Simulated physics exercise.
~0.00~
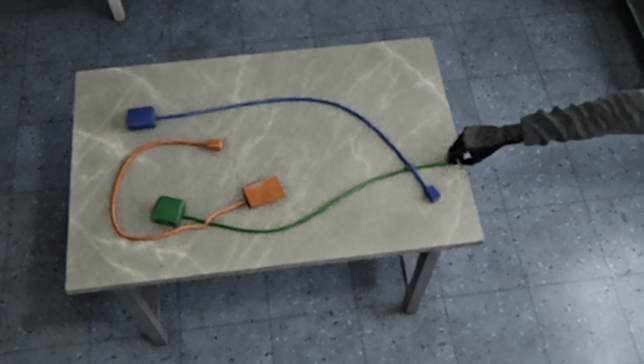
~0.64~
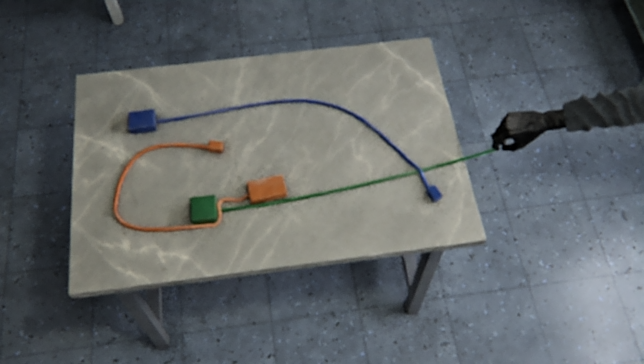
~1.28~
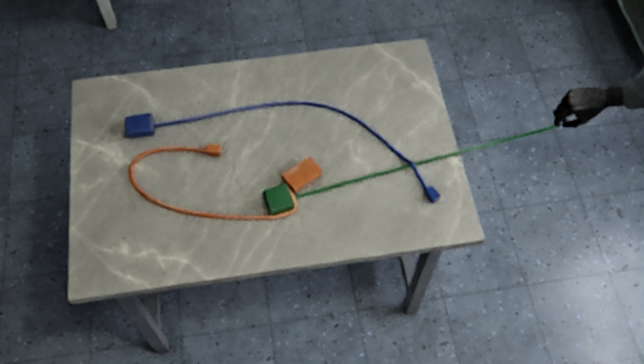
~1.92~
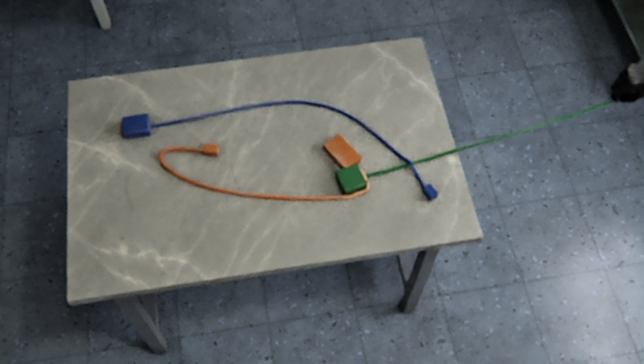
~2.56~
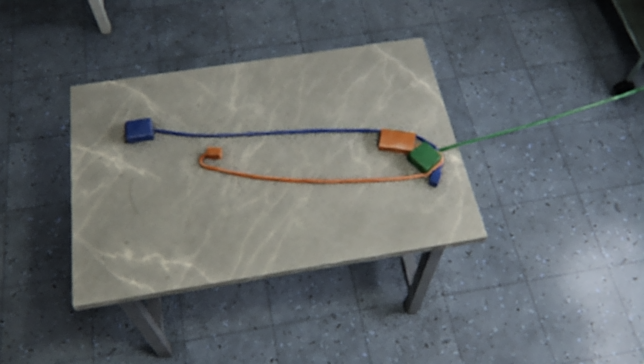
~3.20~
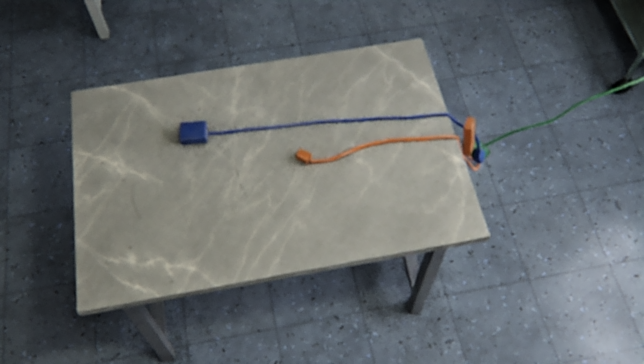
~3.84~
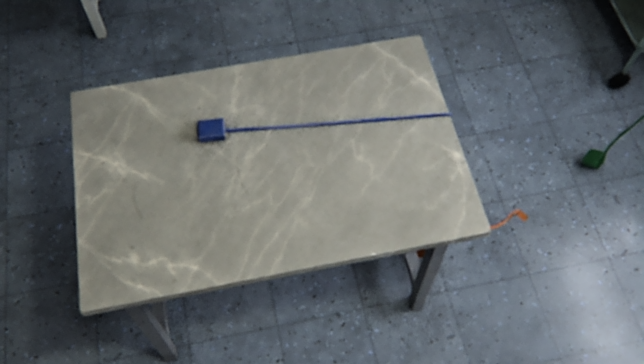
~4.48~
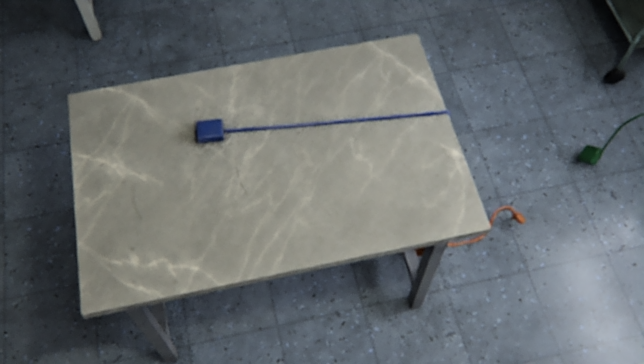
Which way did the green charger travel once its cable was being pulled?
It travelled to the right, across the tabletop and off the edge.
